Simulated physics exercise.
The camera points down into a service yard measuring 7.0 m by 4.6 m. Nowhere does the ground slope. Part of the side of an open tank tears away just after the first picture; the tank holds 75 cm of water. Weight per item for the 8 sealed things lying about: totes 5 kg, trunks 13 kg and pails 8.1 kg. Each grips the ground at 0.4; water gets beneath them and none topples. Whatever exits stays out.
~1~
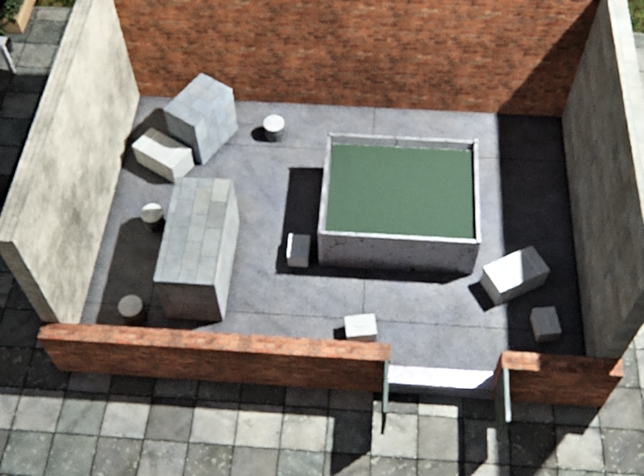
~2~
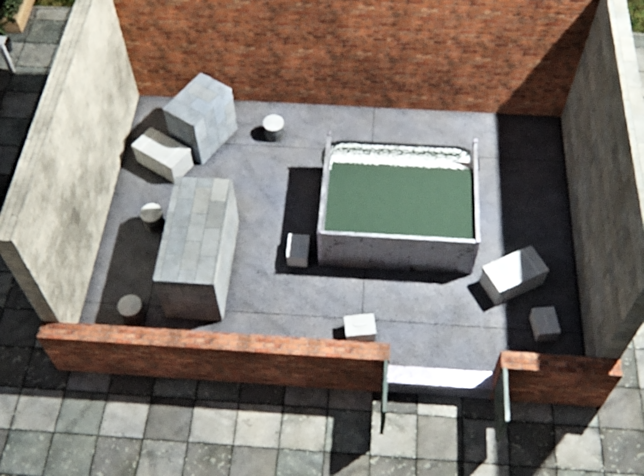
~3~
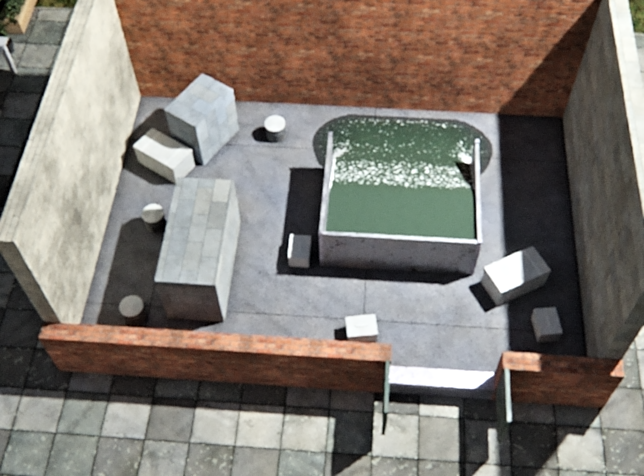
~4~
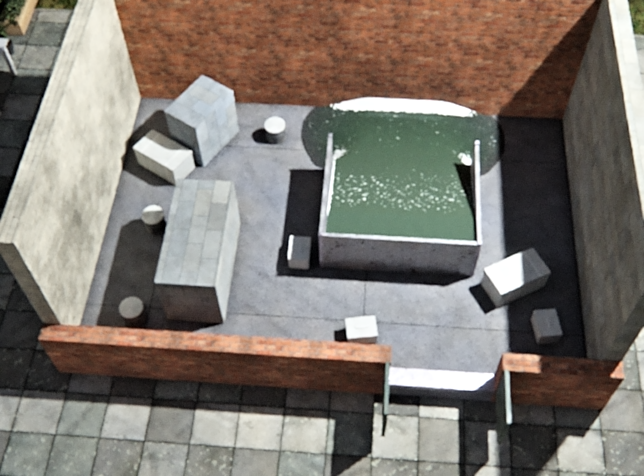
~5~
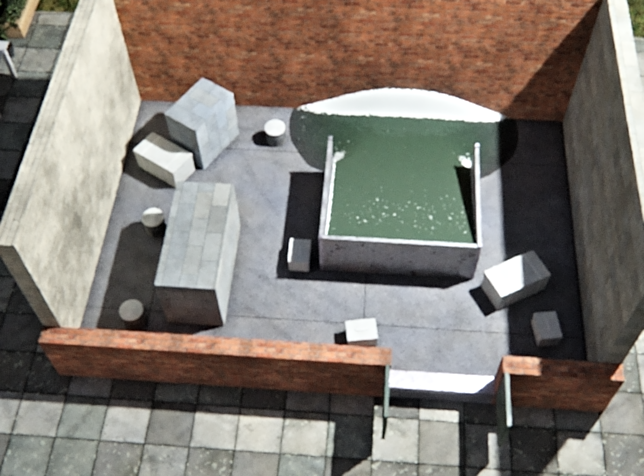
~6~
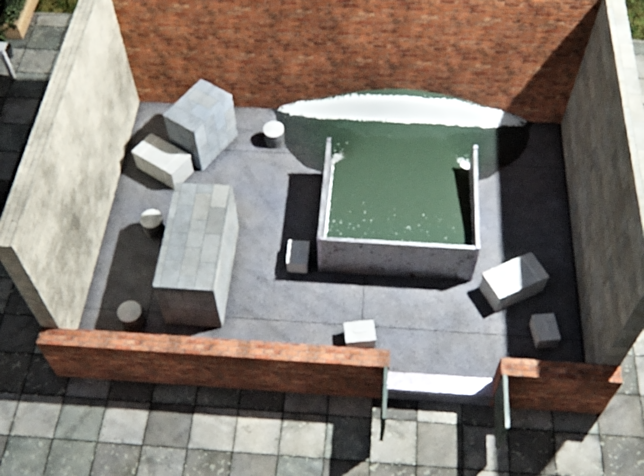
To begin with, green water lies level in an open tank inside a walled yard scattered with blocks and drums. The tank's far side gives way, and foaming water pours out toward the brick wall, spreading across the ground behind the tank while the surrounding objects stay put.
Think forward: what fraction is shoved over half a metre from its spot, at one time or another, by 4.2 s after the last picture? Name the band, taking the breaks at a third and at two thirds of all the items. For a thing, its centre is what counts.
The answer is the top band, two thirds or more.
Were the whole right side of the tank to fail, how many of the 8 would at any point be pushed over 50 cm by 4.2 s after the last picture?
So the tally would be 5.
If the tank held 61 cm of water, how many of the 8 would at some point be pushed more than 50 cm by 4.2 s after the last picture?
The count would be 5.
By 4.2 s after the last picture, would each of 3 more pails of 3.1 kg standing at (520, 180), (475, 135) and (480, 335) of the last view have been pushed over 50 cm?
Well, in turn they are above that, above that and above that.
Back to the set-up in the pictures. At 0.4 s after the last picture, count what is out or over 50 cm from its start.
Count: 0.
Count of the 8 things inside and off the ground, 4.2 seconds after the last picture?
That would be 2 of them.
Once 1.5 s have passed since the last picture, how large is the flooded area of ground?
16 m2.
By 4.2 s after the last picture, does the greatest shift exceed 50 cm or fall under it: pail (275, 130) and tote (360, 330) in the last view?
Beyond the mark, within the mark.
Then, 0.4 s after the last picture 0 of 8 are over 50 cm from their spots; 0 afloat.
Then, 1.5 s after the last picture 1 of 8 are over 50 cm from their spots; 0 afloat.
Then, 2.8 s after the last picture 4 of 8 are over 50 cm from their spots; 2 afloat.
Then, 4.2 s after the last picture 6 of 8 are over 50 cm from their spots, and 6 have been at some point; 2 afloat.
